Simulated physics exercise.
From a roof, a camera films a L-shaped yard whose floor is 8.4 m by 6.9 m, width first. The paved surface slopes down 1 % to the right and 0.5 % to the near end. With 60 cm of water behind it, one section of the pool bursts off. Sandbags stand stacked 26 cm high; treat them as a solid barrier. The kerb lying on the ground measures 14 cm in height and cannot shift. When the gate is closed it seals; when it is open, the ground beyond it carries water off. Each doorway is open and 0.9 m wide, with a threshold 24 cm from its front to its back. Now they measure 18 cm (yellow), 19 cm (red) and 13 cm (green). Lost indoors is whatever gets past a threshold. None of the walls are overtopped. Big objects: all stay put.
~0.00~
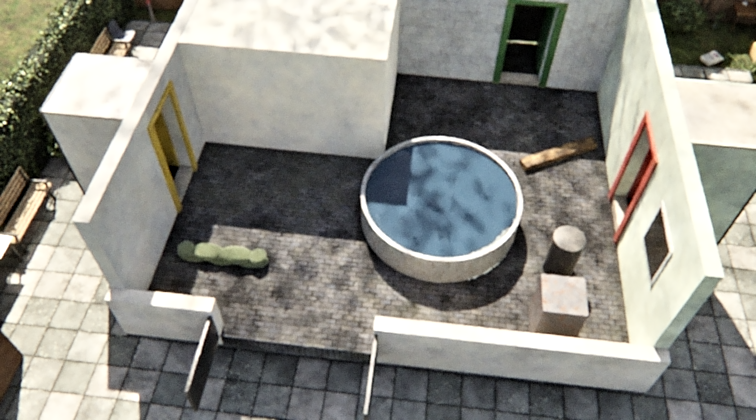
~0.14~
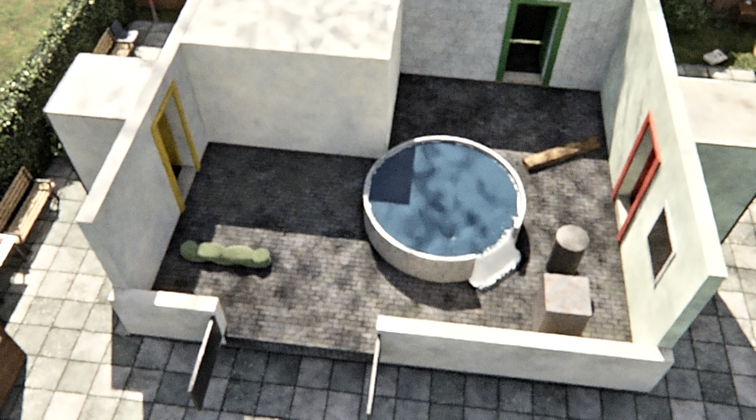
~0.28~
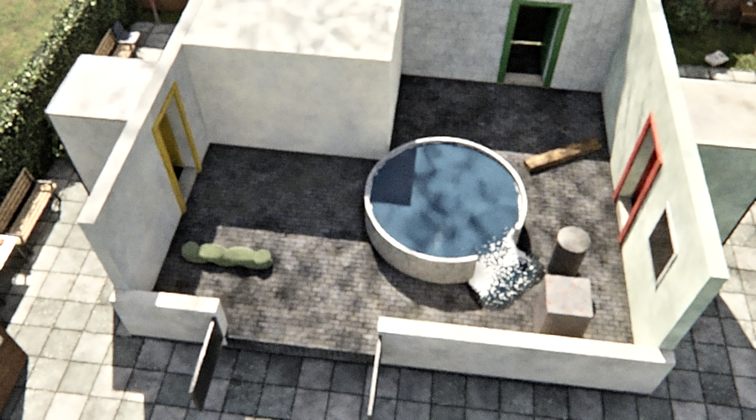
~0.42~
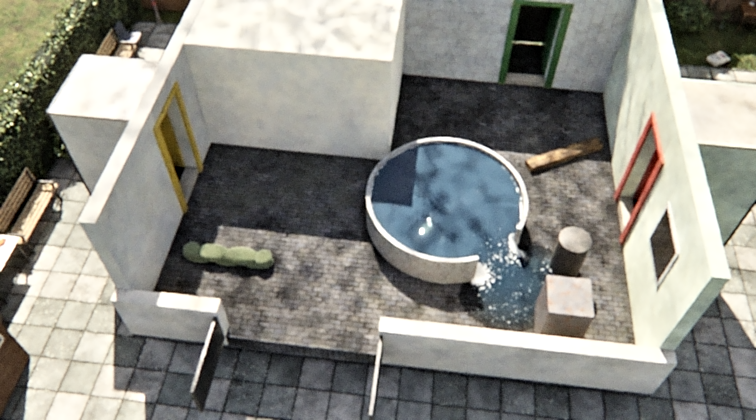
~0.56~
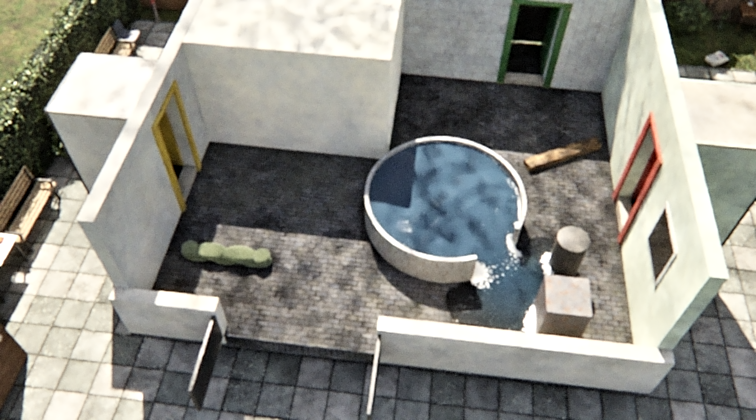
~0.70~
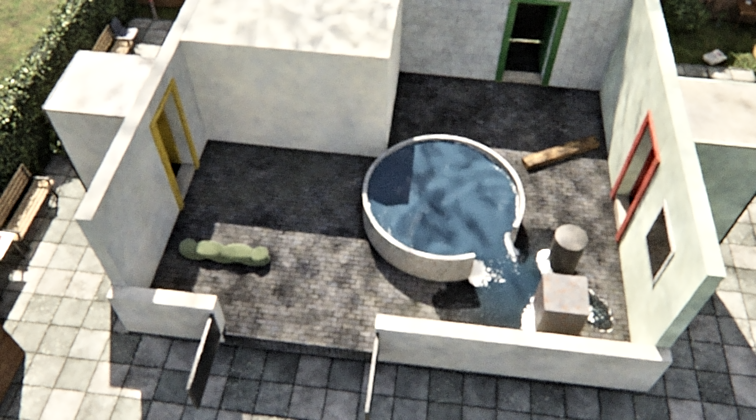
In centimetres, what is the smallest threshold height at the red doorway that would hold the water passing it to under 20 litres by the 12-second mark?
Close to 12.5 cm is just enough.
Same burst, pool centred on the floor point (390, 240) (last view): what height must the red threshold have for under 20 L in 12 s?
Then it needs to be around 11.5 cm high.
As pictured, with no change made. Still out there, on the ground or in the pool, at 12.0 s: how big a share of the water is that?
Something like 96 per cent of it remains.
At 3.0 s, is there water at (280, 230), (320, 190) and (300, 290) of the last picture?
Untouched; untouched; awash.
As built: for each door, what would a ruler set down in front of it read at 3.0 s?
In cm: Yellow 0, red 8, green 0.
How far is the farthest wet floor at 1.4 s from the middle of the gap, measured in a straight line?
Roughly 2.8 m from the gap.
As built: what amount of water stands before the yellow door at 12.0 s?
Depth: Near 5.5 cm.
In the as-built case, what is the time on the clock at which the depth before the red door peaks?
Peak time: About 9.5 s.
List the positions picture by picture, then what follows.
Still water, 60 cm deep, in the pool at (441, 197); the red door at (630, 185) is dry, in the first frame.
The gap is at (495, 258), the front 0.3 m out at (486, 288); the back of the pool holds 60 cm, in the second frame.
Water pours out at (495, 261) and has run 0.7 m, to (501, 306); about 9 cm deep outside, 60 cm at the back, in the third frame.
The gap is at (497, 261), the front 1.2 m out at a hidden place; the back of the pool holds 60 cm, in the fourth frame.
The gap is at (495, 260), the front 1.7 m out at a hidden place; the back of the pool holds 60 cm, in the fifth frame.
The front is at (606, 325), 2.2 m from the gap at (493, 258); 3.2 m2 of floor is wet, 60 cm left at the back; the red door at (632, 184), 2.8 m from the gap, is still 1.3 m from the nearest water, in the sixth frame.
After 1.4 s water covers 15 % of the floor, deepest (46 cm) near (519, 356); it has not reached the red door.
After 3.0 s water covers 40 % of the floor, deepest (42 cm) near (629, 369); 8 cm at the red door, 0 litres in over its 19 cm threshold.
After 12.0 s water covers 95 % of the floor, deepest (18 cm) near (629, 369); 12 cm at the red door, 1 litre in over its 19 cm threshold.
At the red door as built, the water arrived by 1.8 s and peaked near 15 cm at 9.4 s.
With a threshold of 10.5 cm, 33 litres would have come in within the 12 s; with 14 cm, 12 litres. So under 20 litres takes about 12.5 cm.
